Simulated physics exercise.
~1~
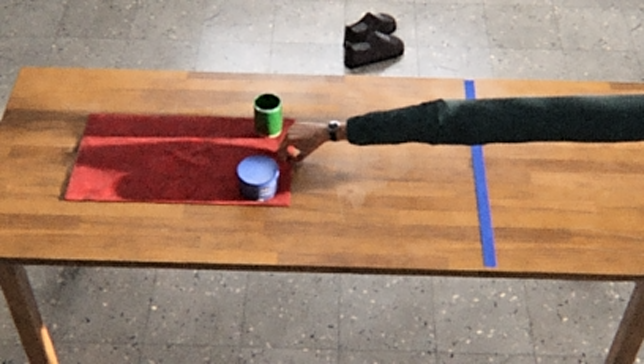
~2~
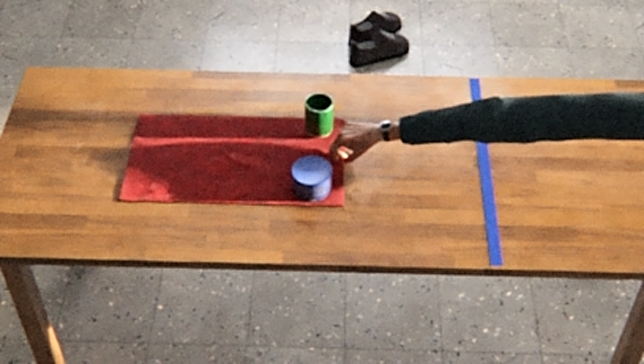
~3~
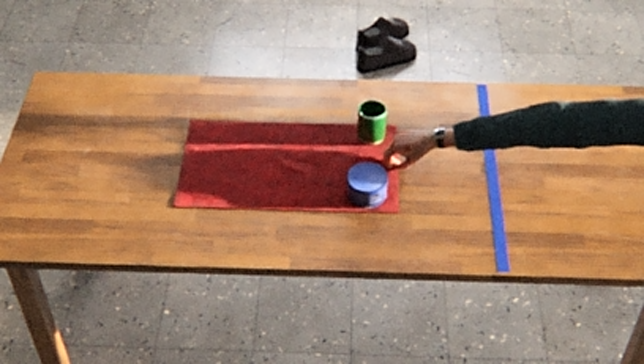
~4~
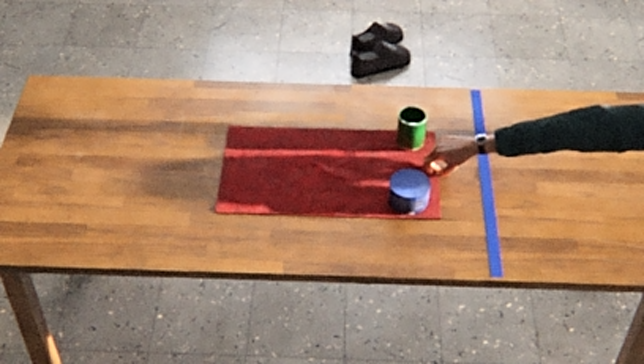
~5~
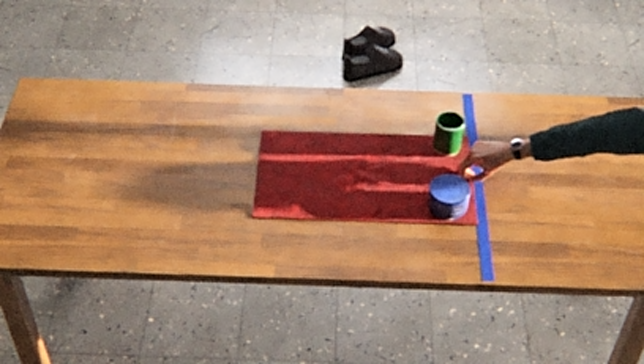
Red cloth carrying a green mug and blue tub sliding right across a wooden table, drawn by a hand to blue tape.
